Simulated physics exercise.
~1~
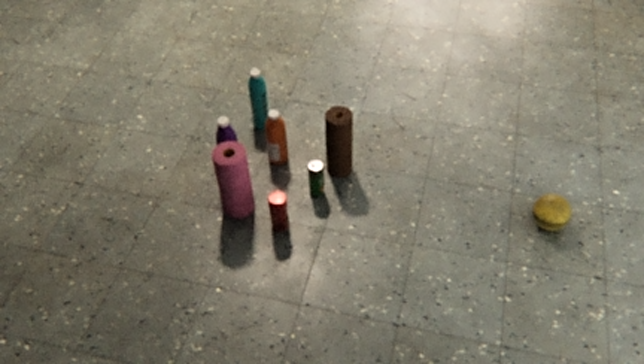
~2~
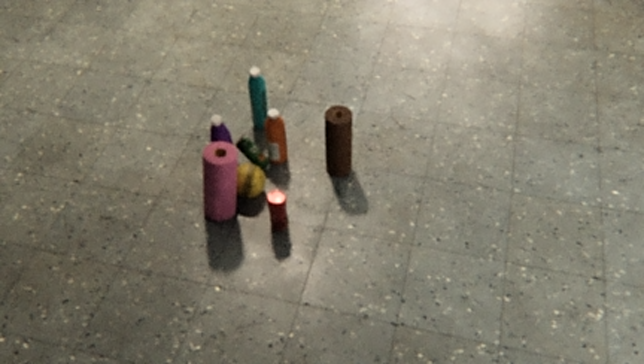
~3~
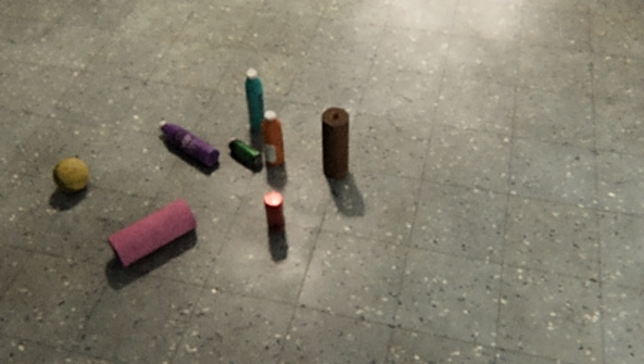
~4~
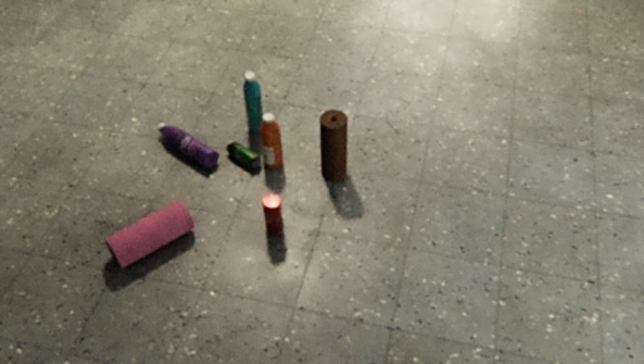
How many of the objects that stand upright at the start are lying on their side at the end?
Three of them end up lying on their side, namely the pink roll, the green can and the purple bottle.
